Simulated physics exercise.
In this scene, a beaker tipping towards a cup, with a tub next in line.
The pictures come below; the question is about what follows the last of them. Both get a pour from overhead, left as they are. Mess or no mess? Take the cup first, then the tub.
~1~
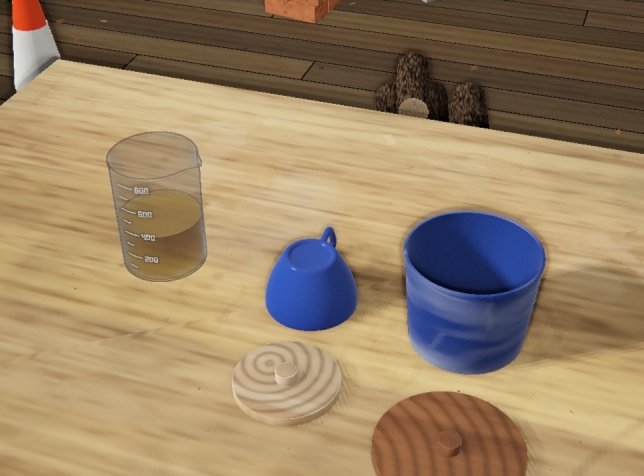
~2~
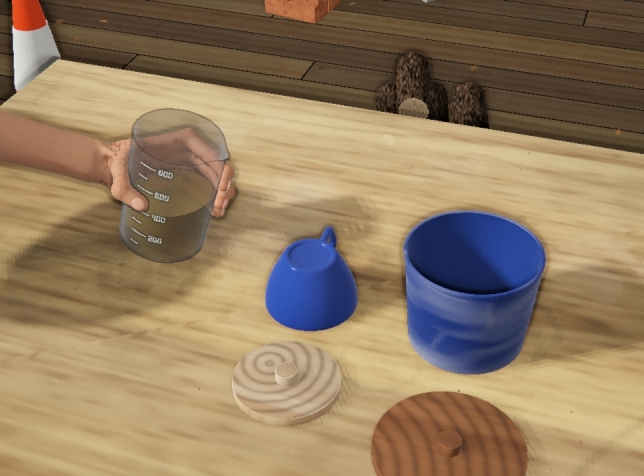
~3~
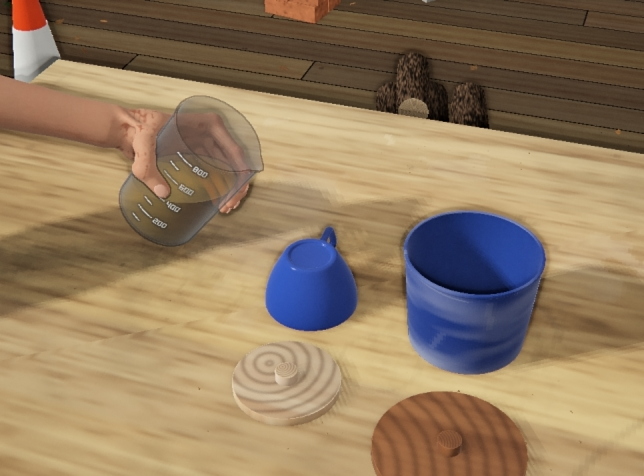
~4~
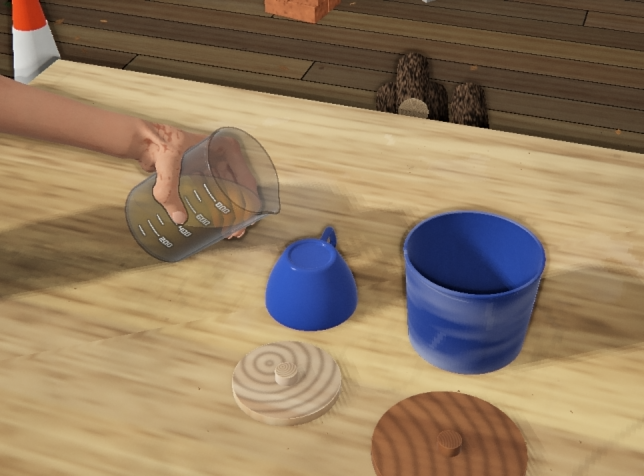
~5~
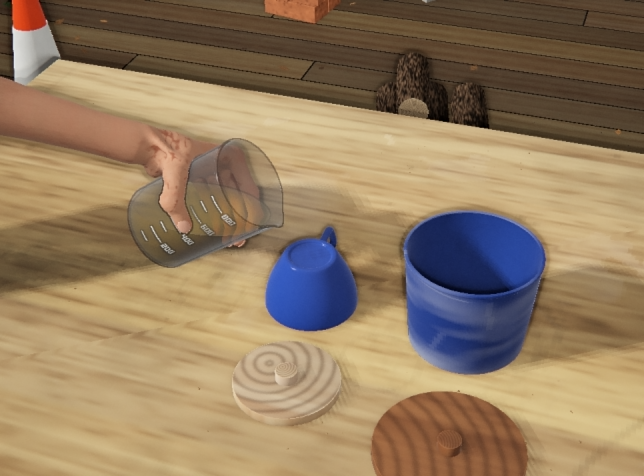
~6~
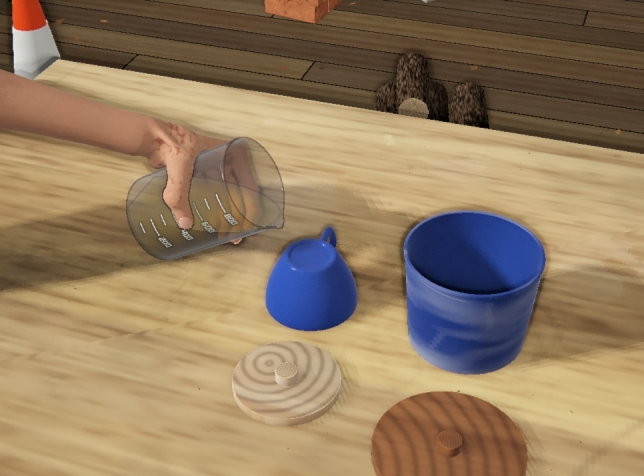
At the end, looks like the cup will turn the pour away; looks like the tub will keep the pour.
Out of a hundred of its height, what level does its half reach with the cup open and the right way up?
Roughly 75 per cent.
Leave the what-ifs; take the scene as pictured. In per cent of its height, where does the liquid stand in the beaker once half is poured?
Roughly 20 per cent.
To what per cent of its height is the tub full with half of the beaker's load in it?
It comes up to around 15 percent.
Next, it runs off the upturned base of the cup.
After that, the apple juice goes into the tub.
Finally, the cup is empty, in a puddle; the tub has its share inside.
